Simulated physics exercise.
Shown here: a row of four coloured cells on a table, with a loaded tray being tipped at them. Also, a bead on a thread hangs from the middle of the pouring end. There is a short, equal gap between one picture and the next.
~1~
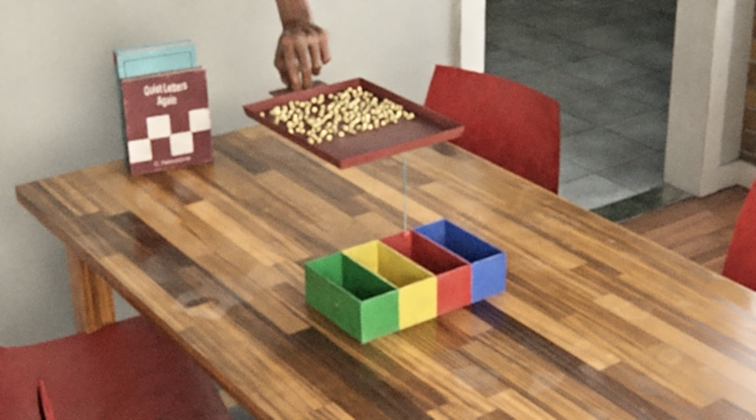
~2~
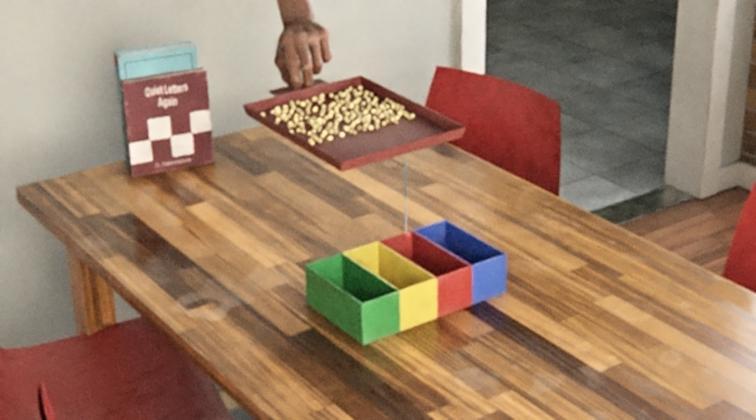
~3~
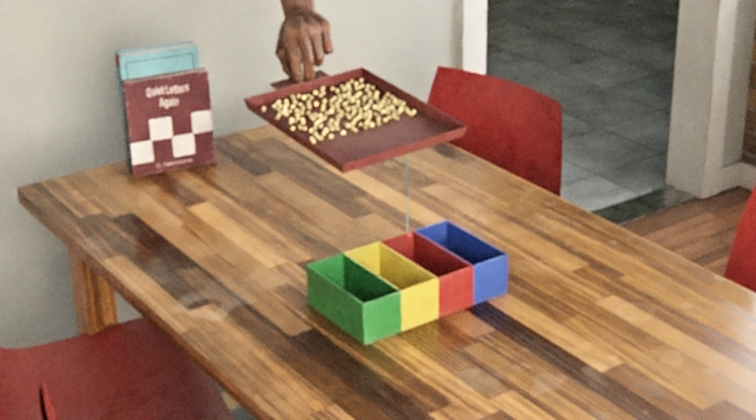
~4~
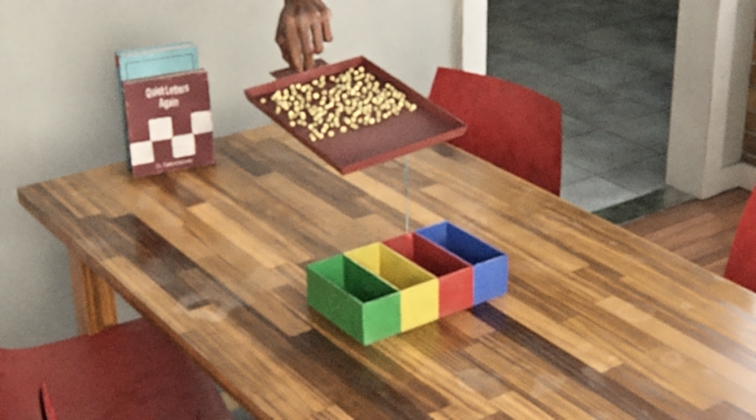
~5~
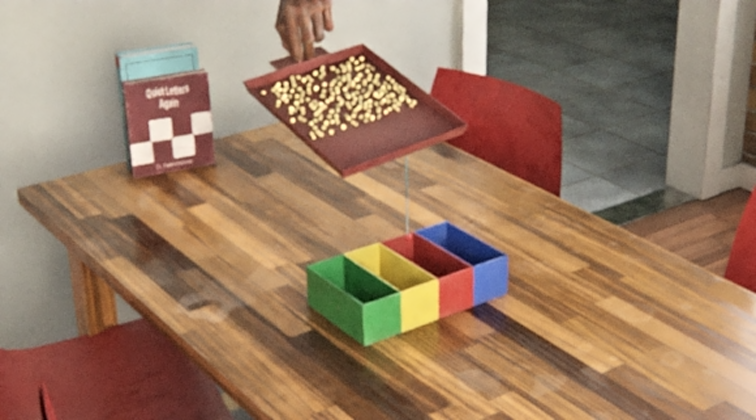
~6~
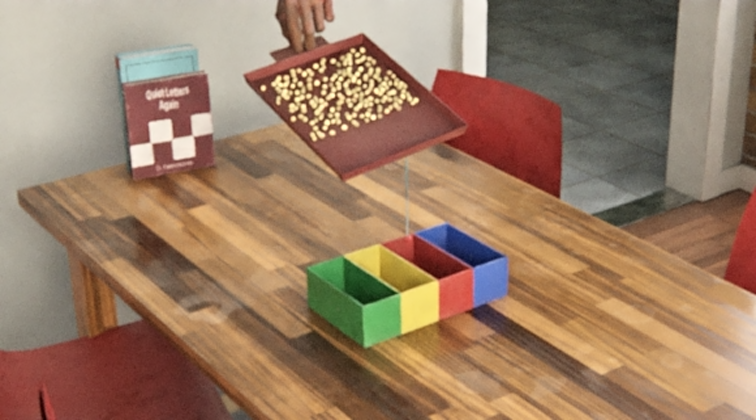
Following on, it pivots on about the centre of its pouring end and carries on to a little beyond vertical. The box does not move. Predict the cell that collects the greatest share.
The green cell collects the greatest share.
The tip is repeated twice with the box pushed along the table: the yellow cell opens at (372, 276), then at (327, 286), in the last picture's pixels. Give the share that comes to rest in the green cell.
You'd end up with around 10 per cent and then around 0 per cent.
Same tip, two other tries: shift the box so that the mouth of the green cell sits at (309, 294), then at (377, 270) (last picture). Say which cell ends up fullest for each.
Try 1 - yellow. Try 2 - green.
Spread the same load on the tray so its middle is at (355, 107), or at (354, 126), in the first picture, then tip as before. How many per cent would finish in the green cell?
About 70 and 60 per cent.
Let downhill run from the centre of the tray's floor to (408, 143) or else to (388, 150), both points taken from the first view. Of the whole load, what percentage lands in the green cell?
The first try gives close to 0 percent; the next gives 20 percent.
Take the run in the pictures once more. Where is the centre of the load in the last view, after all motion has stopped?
Roughly at pixel (360, 314).
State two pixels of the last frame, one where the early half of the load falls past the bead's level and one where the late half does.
Near (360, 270) and later near (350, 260).
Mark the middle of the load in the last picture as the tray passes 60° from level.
The middle of the pieces sits at roughly (359, 181).
Soon, tray tipped steeply; about two thirds on the tray; a small part in the green cell; a stray few in the yellow cell; about a quarter falling or outside the box.
A while on, tray tipped right over; about a quarter on the tray; about half in the green cell; about a quarter in the yellow cell; a stray few in the red cell; about a quarter falling or outside the box.
Towards the end, tray tipped past a quarter turn; most in the green cell; about a quarter in the yellow cell; a stray few in the red cell; a stray few falling or outside the box.
Finally, tray tipped past a quarter turn; most in the green cell; about a quarter in the yellow cell; a stray few in the red cell; none in the blue cell; a stray few outside the box.
